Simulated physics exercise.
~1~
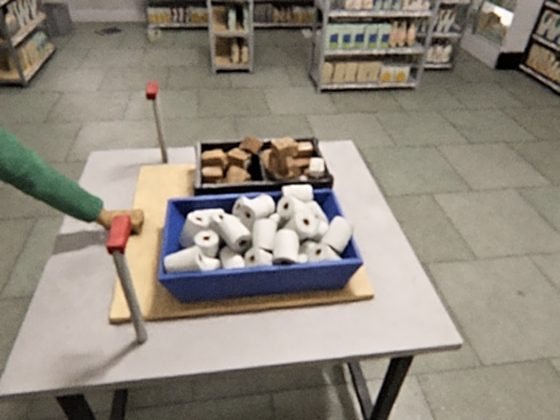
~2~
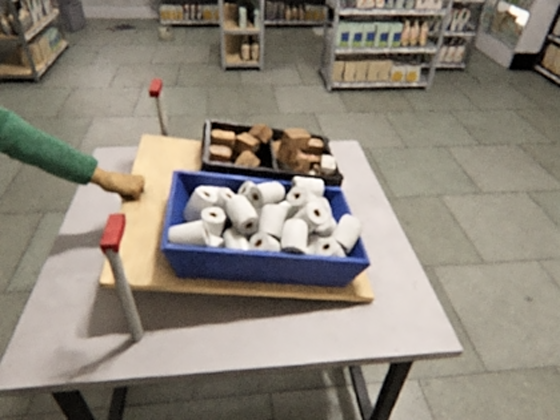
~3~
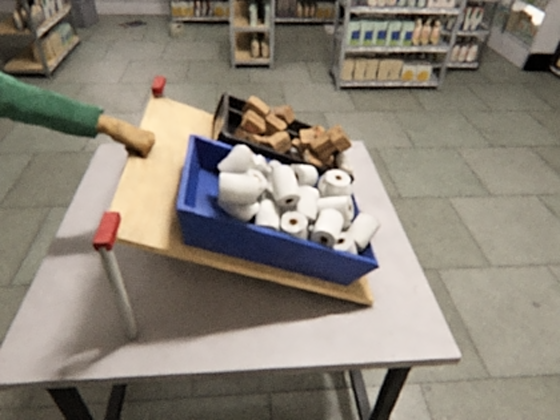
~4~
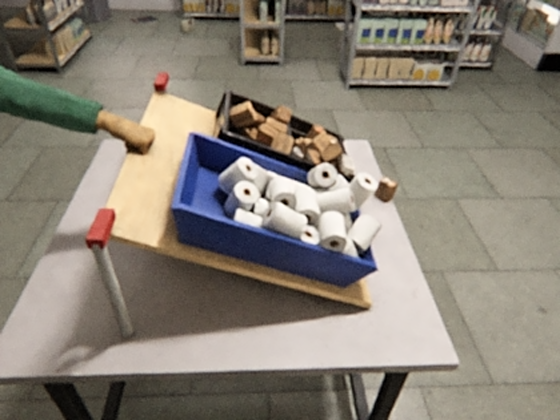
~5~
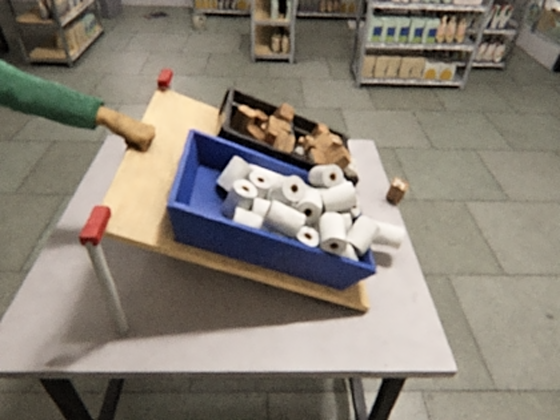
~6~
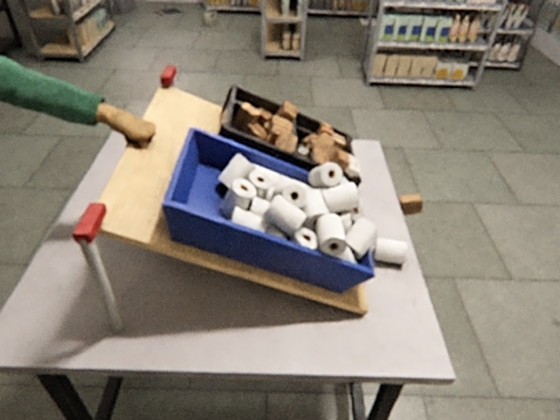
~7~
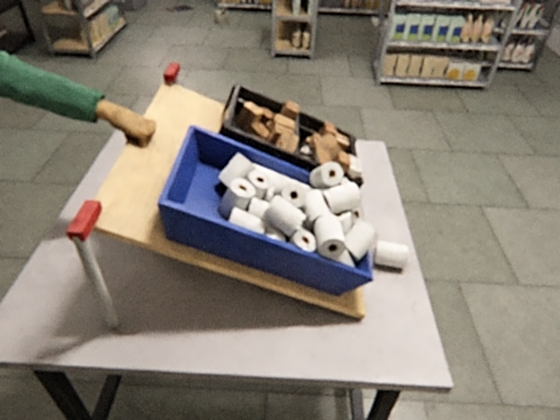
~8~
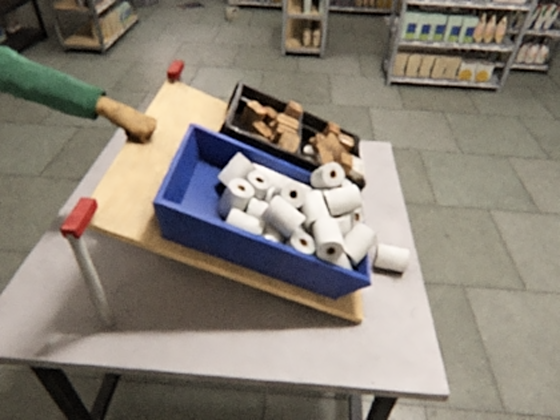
In a shop aisle, a gloved hand tipped up the left end of a board on a table until it stopped, and the paper rolls and brown parcels slid right in their boxes, one roll landing on the table and one parcel tumbling off beyond it.
